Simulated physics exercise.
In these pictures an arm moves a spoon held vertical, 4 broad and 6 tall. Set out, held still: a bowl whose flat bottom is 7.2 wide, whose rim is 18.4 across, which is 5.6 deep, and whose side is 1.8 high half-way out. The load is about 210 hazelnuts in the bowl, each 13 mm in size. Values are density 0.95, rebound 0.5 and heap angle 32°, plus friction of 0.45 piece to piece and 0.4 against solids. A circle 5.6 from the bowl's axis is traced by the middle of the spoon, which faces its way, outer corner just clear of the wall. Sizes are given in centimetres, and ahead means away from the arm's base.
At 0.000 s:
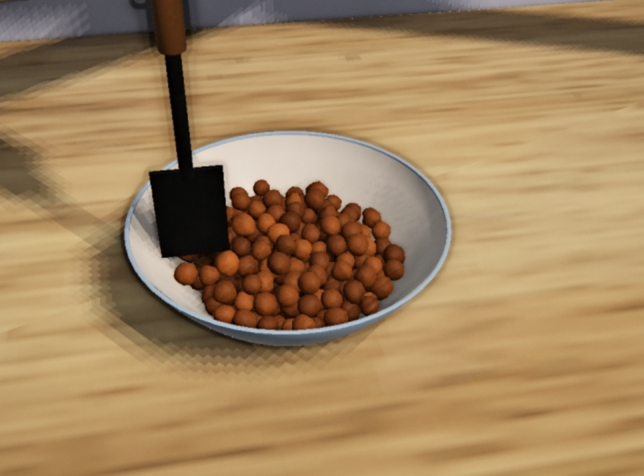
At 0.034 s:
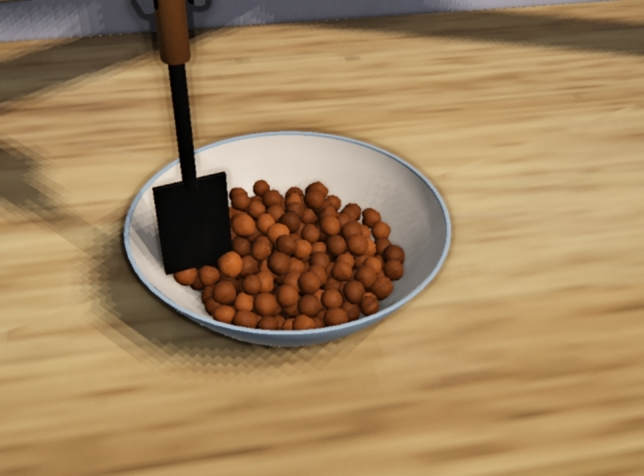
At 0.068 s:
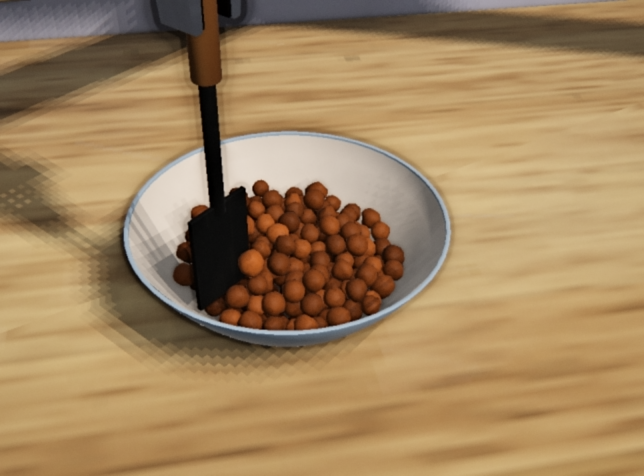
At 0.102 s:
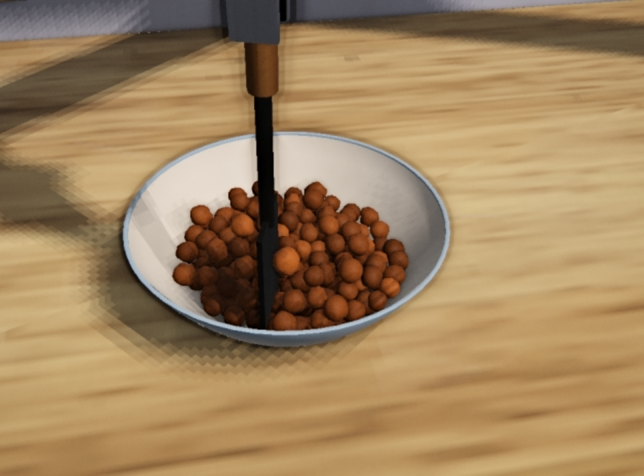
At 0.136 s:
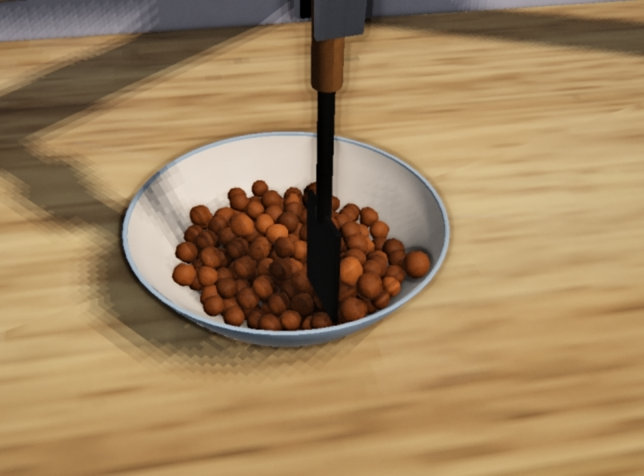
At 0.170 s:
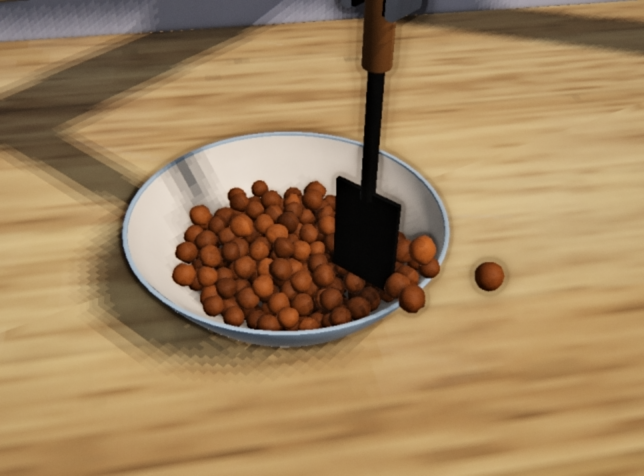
On a pale wooden tabletop with streaky grain, seen from above at an angle by a still camera, a white bowl with a blue-grey rim holds a heap of reddish-brown balls. A black, flat-bladed tool with a brown handle stands upright at its left. Moved by a grey gripper, it sweeps through the near side to the right, turning and pushing balls, and one lands outside the rim.
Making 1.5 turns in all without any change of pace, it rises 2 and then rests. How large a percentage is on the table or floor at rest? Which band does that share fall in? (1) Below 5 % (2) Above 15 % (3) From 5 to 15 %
From 5 to 15 % (3).
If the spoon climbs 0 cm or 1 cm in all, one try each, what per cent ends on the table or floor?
Close to 25 percent and close to 15 percent.
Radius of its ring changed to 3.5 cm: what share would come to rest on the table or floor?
Roughly 20 percent, I'd expect.
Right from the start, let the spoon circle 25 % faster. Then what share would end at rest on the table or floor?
I'd say close to 10 %.
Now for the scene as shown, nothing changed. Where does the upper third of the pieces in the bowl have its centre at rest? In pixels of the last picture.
The centre sits around (278, 240) in the last picture.
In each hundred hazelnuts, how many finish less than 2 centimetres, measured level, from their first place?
Something close to 80 percent, I'd say.
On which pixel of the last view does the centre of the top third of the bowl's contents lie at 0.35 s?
About (268, 234).
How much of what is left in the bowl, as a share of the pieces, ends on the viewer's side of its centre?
Estimate: Some 45 %.
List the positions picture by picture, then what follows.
The first picture shows spoon neck at (183, 146), 0° round; upper third of the load around (286, 245), from x 185 to 395, top at y 190; 212 in the bowl.
The second picture shows spoon neck at (187, 156), 13° round; upper third of the load around (286, 245), from x 185 to 395, top at y 190.
The third picture shows spoon neck at (215, 180), 41° round; upper third of the load around (283, 246), from x 185 to 395, top at y 190.
The fourth picture shows spoon neck at (266, 192), 71° round; upper third of the load around (299, 249), from x 185 to 400, top at y 190.
The fifth picture shows spoon neck at (324, 187), 100° round; upper third of the load around (310, 249), from x 185 to 415, top at y 190; 211 in the bowl, 1 in flight or on the tool.
The sixth picture shows spoon neck at (370, 167), 130° round; upper third of the load around (314, 249), from x 185 to 490, top at y 190; 210 in the bowl, 2 in flight or on the tool.
After 0.35 s, 287° round, highest piece 8 above the table; 198 in the bowl, 8 on the table or floor, 6 in flight or on the tool.
After 0.53 s, 84° round, highest piece 5 above the table; 194 in the bowl, 17 on the table or floor, 1 in flight or on the tool.
After 0.82 s, 180° round, highest piece 5 above the table; 194 in the bowl, 18 on the table or floor.
After 1.52 s, 180° round, highest piece 5 above the table; 194 in the bowl, 18 on the table or floor.
At rest, 194 in the bowl, 18 on the table or floor. That is 8 % on the table or floor.
